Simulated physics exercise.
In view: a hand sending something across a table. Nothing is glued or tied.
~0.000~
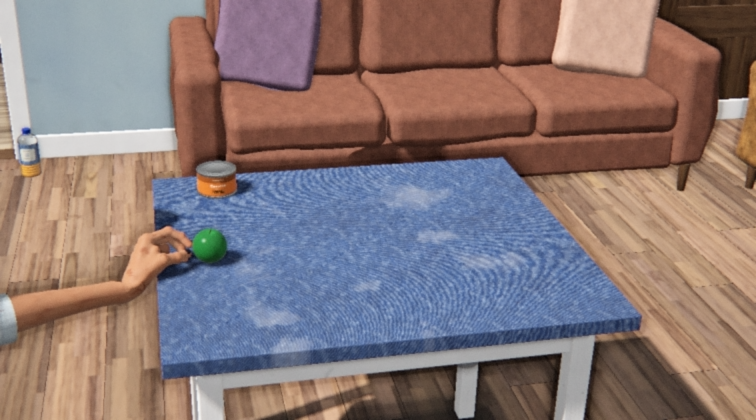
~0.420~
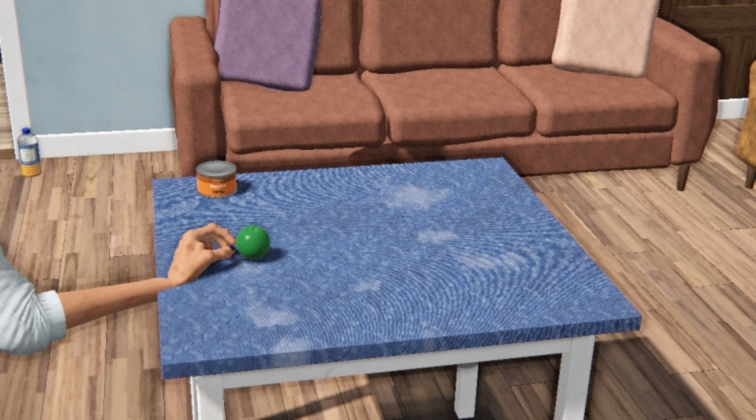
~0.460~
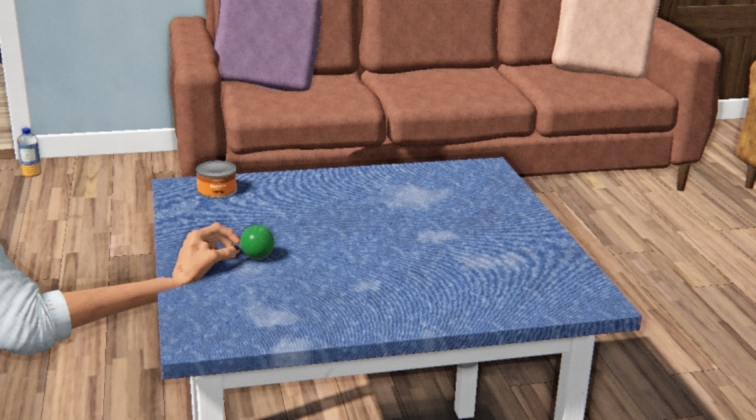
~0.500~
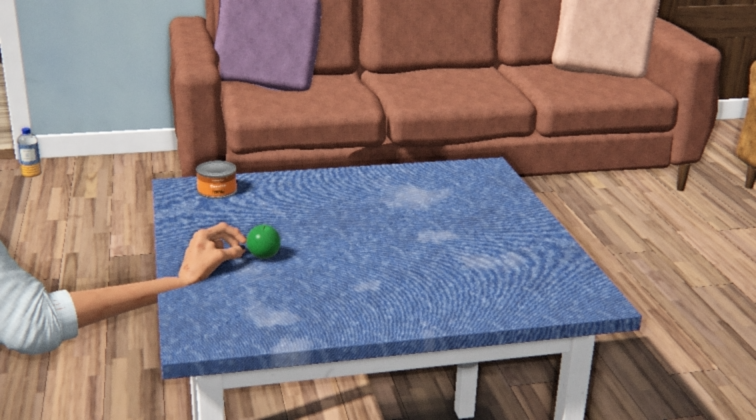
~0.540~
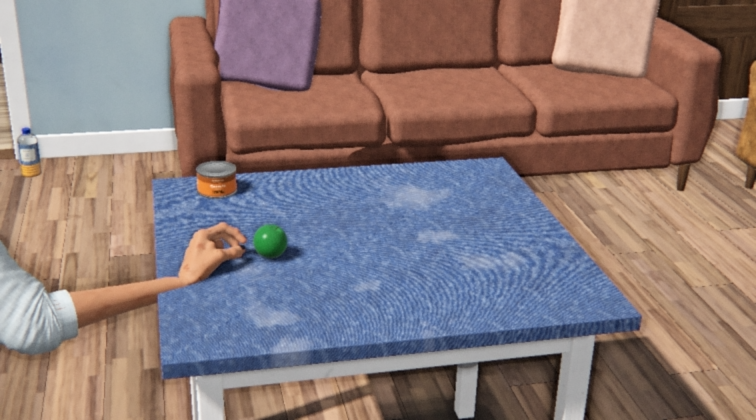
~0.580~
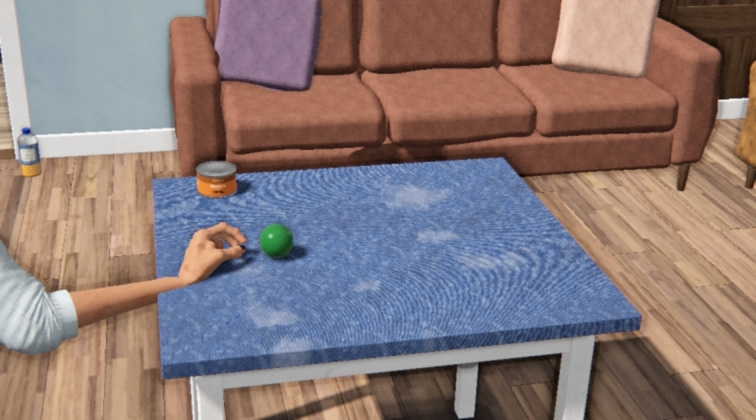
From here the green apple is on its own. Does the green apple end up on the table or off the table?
The green apple is still on the table.
After 0.68 s, green apple shifted about its own width near (290, 240).
After 0.88 s, green apple shifted about its own width near (306, 239).
In the end (1.4 s), moved from the start, green apple. At the end, from the last picture's camera, green apple near (310, 239).
